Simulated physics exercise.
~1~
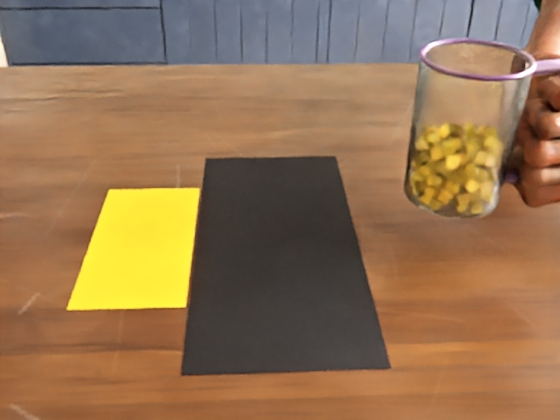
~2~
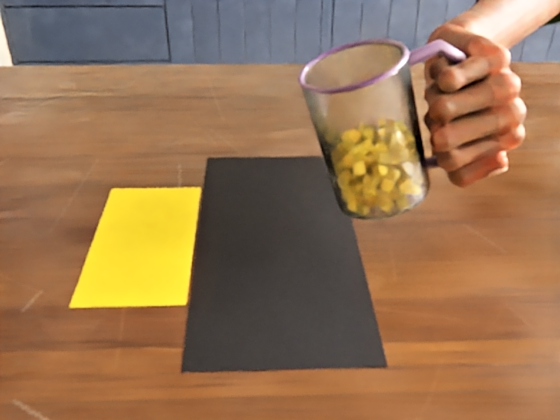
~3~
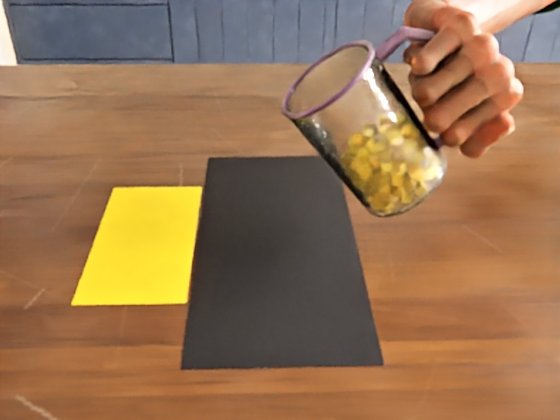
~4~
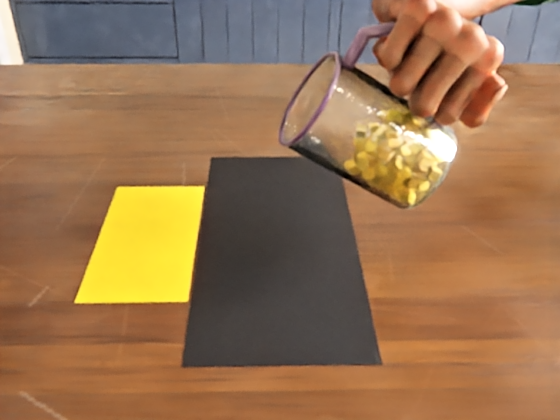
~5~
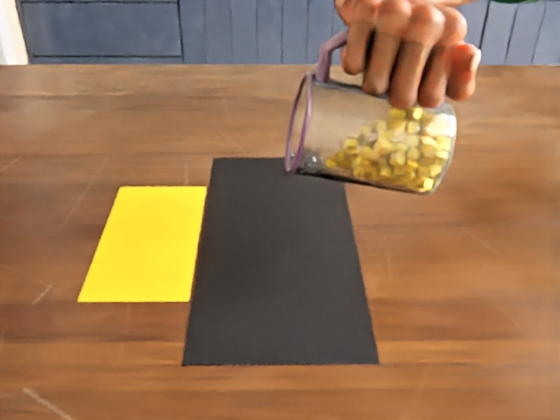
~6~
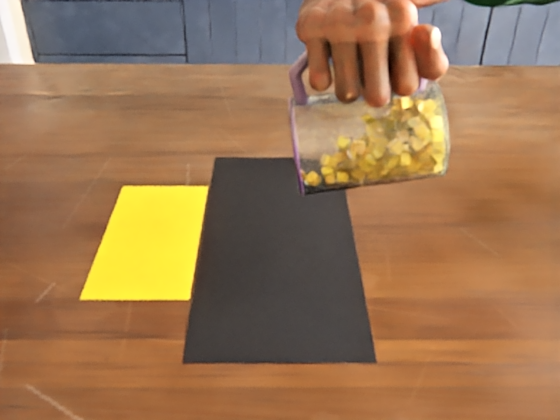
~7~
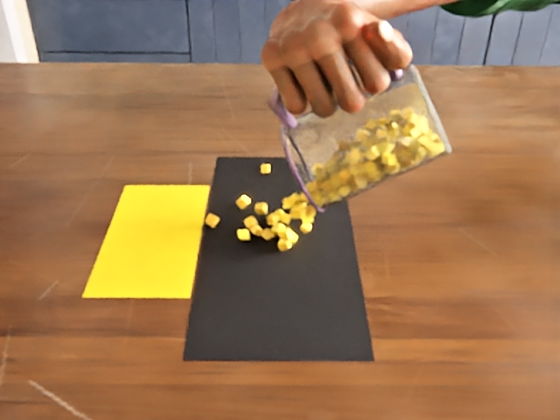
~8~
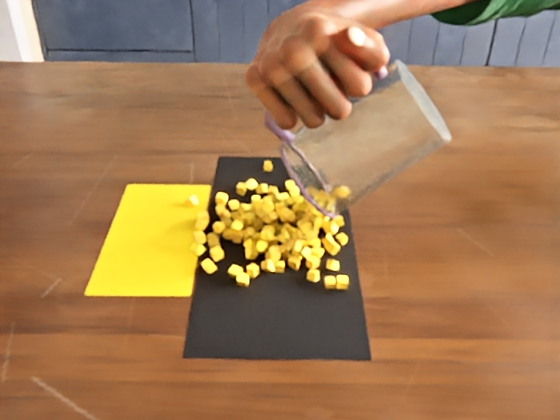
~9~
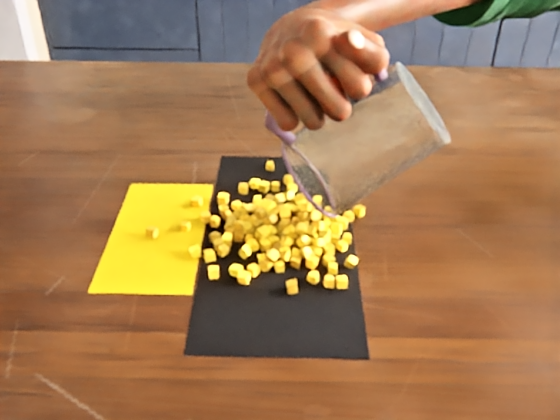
A hand tips a clear cup, spilling yellow cubes mostly onto the black mat.
